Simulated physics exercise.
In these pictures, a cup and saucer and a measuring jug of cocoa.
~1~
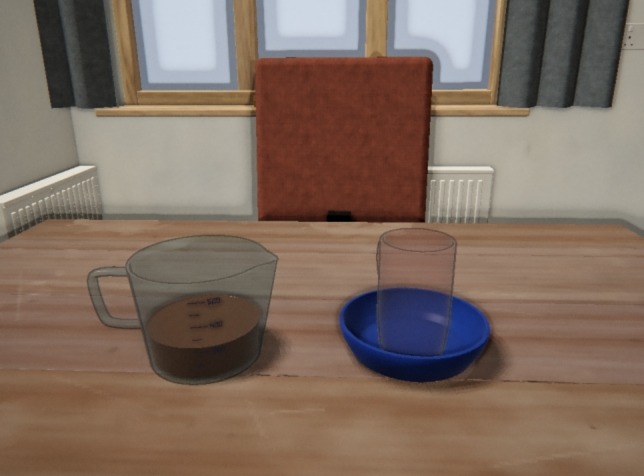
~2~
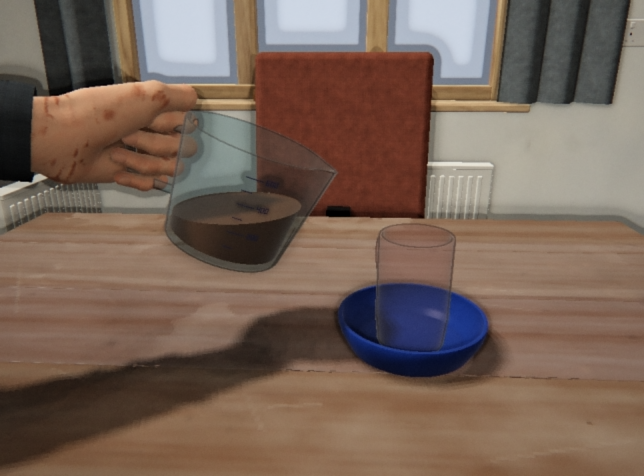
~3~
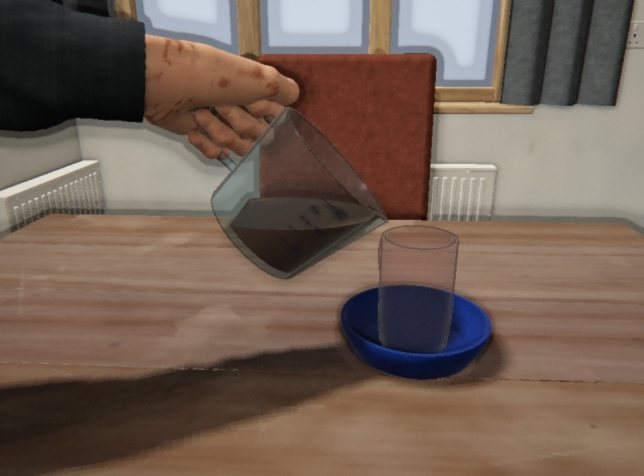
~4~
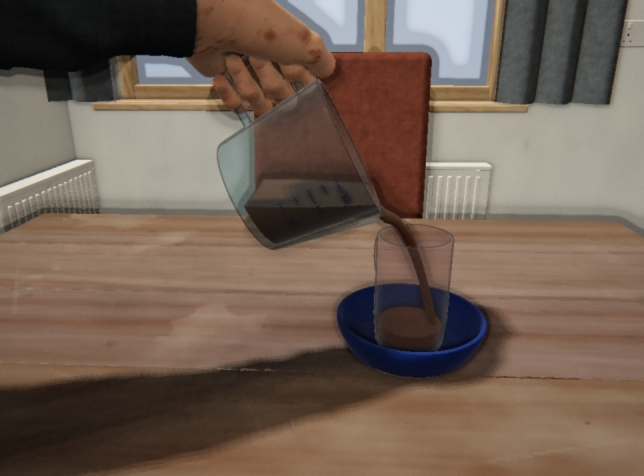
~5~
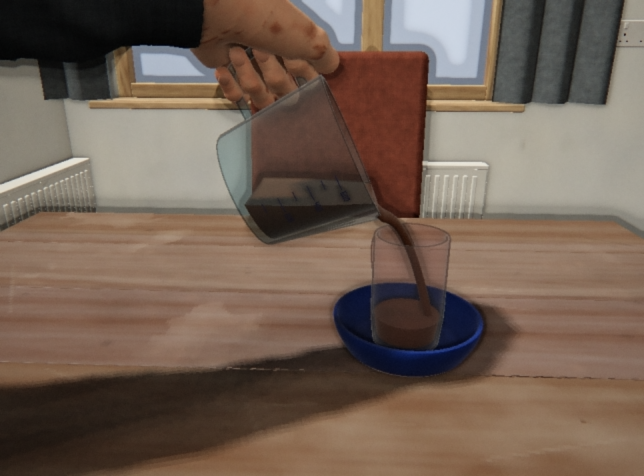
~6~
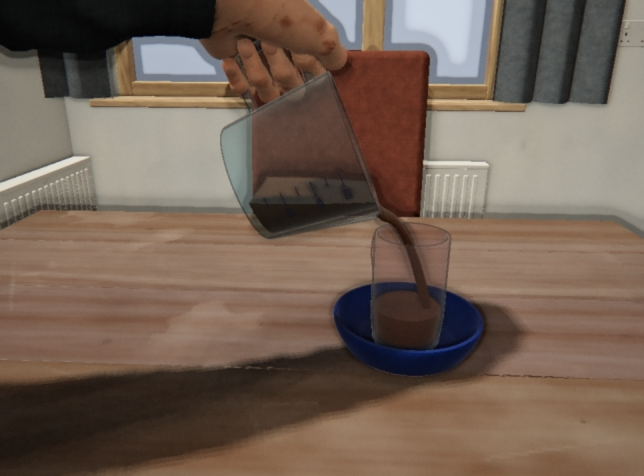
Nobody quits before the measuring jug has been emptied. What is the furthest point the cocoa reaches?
It stays within the cup.
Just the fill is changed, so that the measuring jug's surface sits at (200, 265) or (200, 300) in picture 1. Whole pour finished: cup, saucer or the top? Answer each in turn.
One after the other: Past the saucer, saucer too.
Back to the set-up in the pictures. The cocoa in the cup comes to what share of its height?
About 80 %.
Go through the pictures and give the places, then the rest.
The first picture shows before the pour; measuring jug (203, 303) about a third full; cup (415, 289) empty; saucer (422, 364) dry.
In the second picture, the measuring jug is on its way; measuring jug (241, 189) tipped 20° with all of its load; cup (413, 285) empty.
The third picture shows the cocoa nears the lip; measuring jug (297, 196) tipped 45° with all of its load; cup (416, 287) empty.
The fourth picture shows pouring; measuring jug (302, 171) tipped 65° with nearly all of its load; cup nearly empty, surface at (409, 323).
The fifth picture shows pouring; measuring jug (302, 166) tipped 65° with about three quarters of its load; cup (409, 284) about a quarter full.
The sixth picture shows pouring; measuring jug (305, 161) tipped 70° with about two thirds of its load; cup about a quarter full, surface at (407, 306); saucer (415, 358) dry.
A moment on, the cup is about half full; the saucer is dry.
Further on, the cup is about three quarters full; the saucer is dry.
When it is over, the cup is about three quarters full; the saucer is dry.
